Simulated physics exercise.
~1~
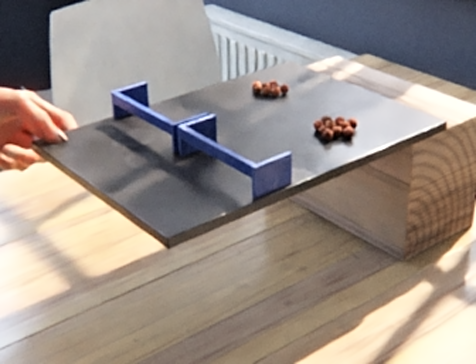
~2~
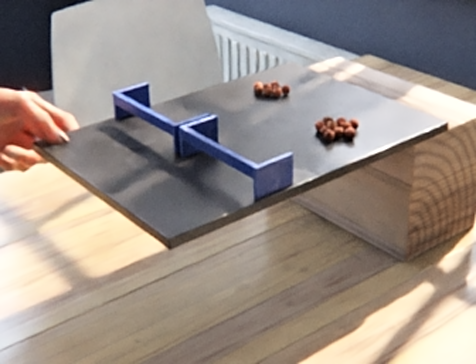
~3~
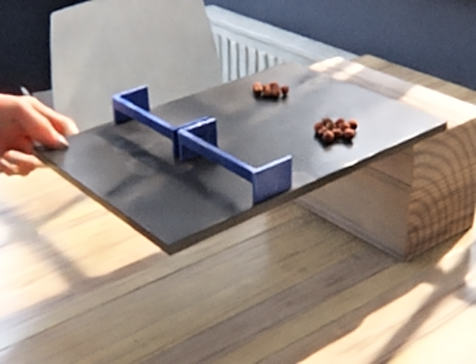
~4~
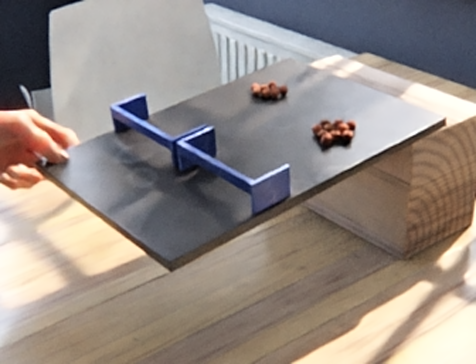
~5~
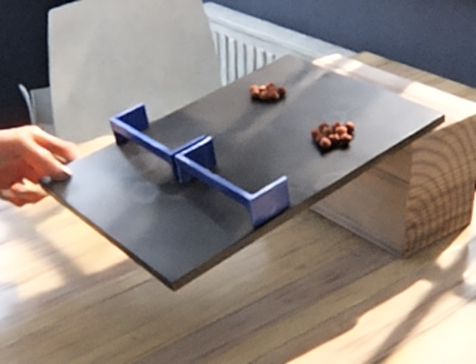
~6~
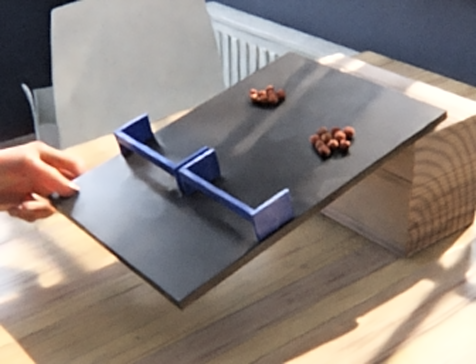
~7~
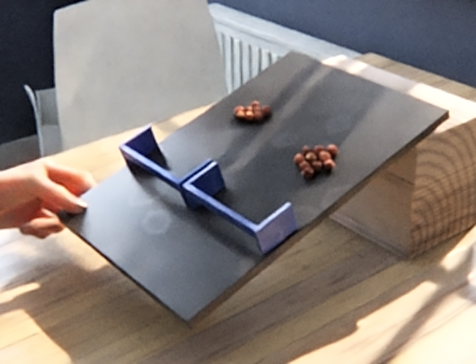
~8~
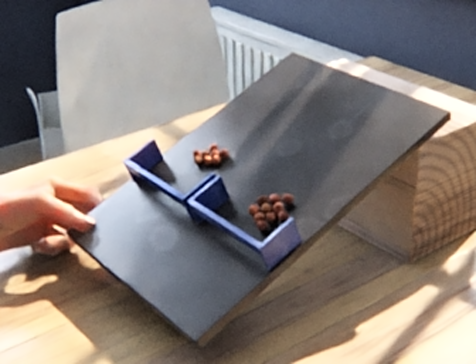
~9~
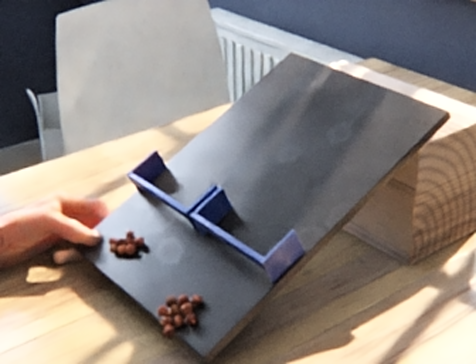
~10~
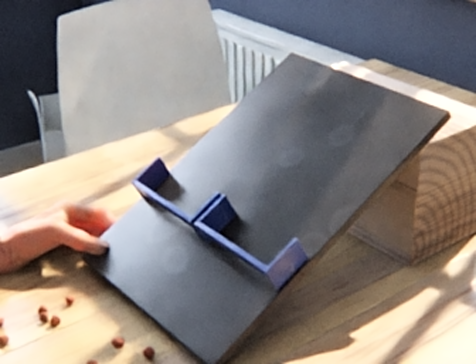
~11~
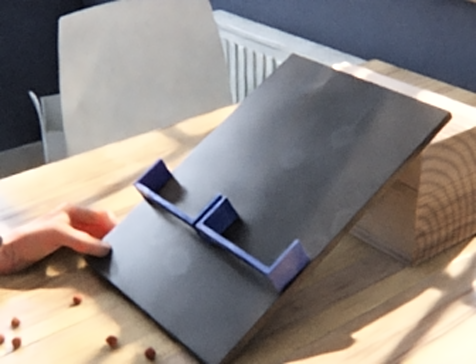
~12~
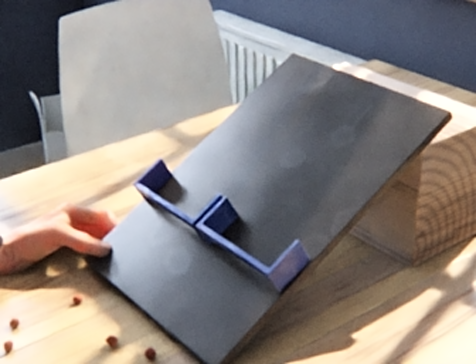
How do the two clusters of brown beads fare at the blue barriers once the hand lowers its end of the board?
Both the front cluster and the back cluster get through the openings in the blue barriers and carry on down the board.
